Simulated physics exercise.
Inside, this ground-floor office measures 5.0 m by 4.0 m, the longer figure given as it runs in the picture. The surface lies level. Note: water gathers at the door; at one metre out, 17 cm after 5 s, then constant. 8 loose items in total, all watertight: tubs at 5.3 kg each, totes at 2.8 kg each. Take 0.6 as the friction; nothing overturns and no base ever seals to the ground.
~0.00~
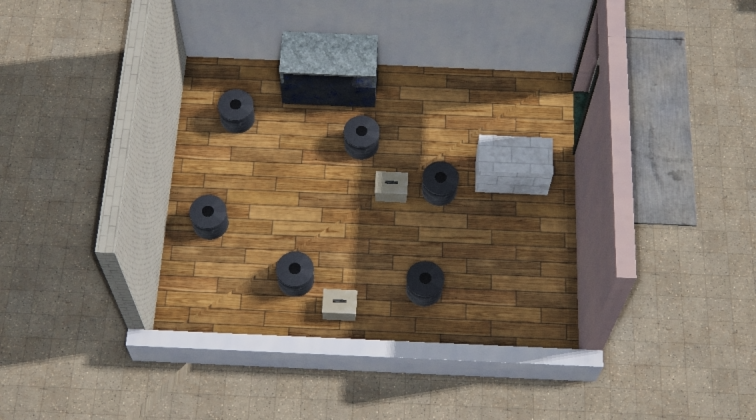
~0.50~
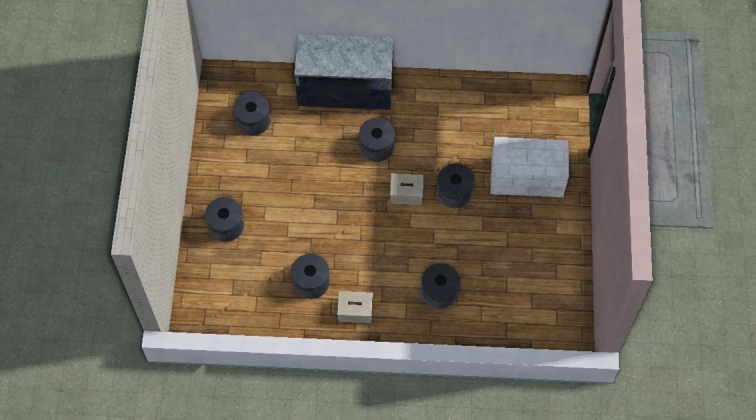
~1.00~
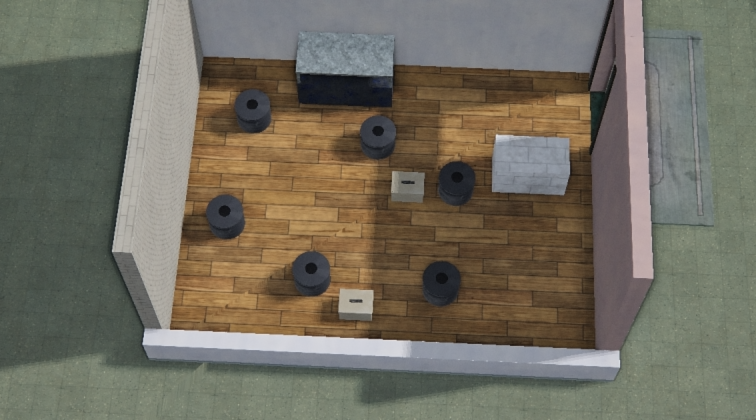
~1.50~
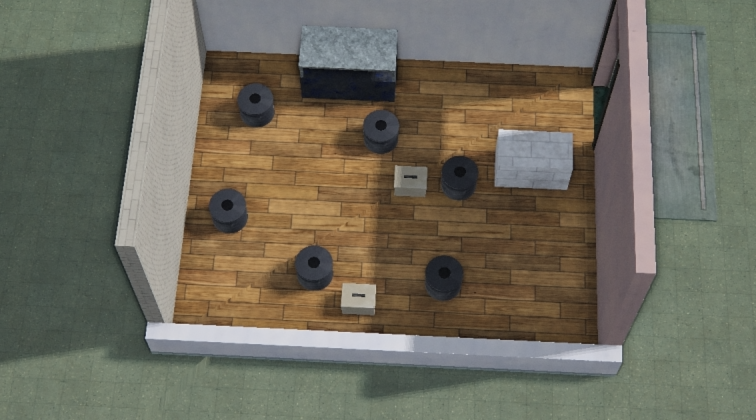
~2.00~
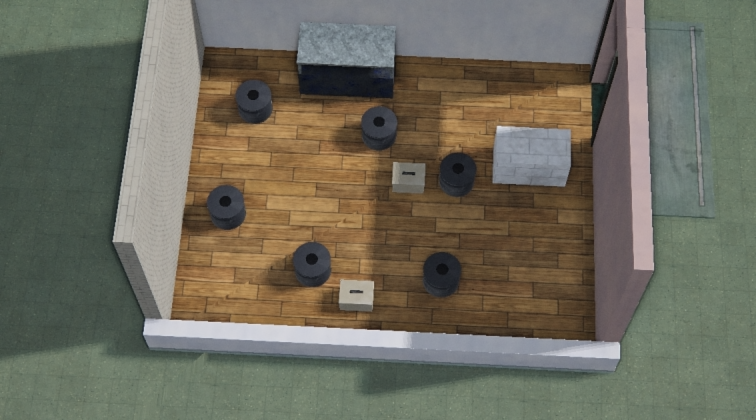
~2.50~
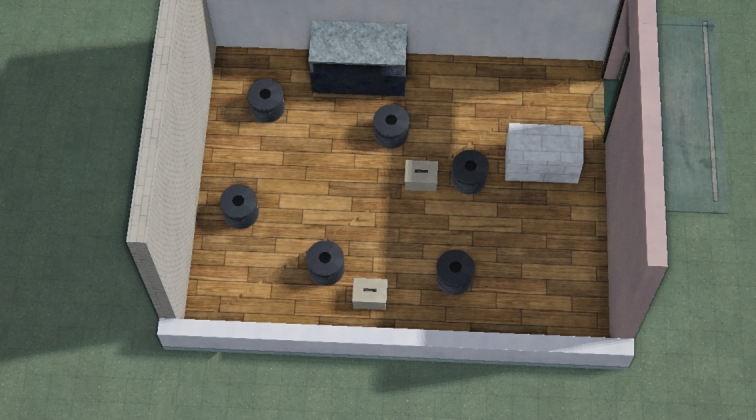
The ground outside turned from tan to green, and a thin patch of water showed at the doorway on the right, while the dark tubs and pale boxes on the wooden floor stayed put.
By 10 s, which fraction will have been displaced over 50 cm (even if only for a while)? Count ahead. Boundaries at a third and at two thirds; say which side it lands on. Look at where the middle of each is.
The share is below one third.
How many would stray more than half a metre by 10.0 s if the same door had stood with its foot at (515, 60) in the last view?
In that case 2 of them.
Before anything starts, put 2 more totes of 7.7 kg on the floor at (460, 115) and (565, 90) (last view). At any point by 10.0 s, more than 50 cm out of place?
One by one: Above; above.
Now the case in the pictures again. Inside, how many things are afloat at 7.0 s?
Of them, 0.
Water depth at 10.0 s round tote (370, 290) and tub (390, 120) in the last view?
2 and 4 cm.
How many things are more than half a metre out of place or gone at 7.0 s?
I count 0.
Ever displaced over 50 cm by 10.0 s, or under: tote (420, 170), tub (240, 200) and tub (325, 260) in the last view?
First farther, then not as far, then not as far.
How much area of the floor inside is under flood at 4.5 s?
Wet: Near 3.0 m2.
After 3.5 s 0 of 8 are over 50 cm from their spots; 0 afloat.
After 4.5 s 0 of 8 are over 50 cm from their spots; 0 afloat.
After 7.0 s 0 of 8 are over 50 cm from their spots; 0 afloat.
After 10.0 s 2 of 8 are over 50 cm from their spots, and 2 have been at some point; 1 afloat.
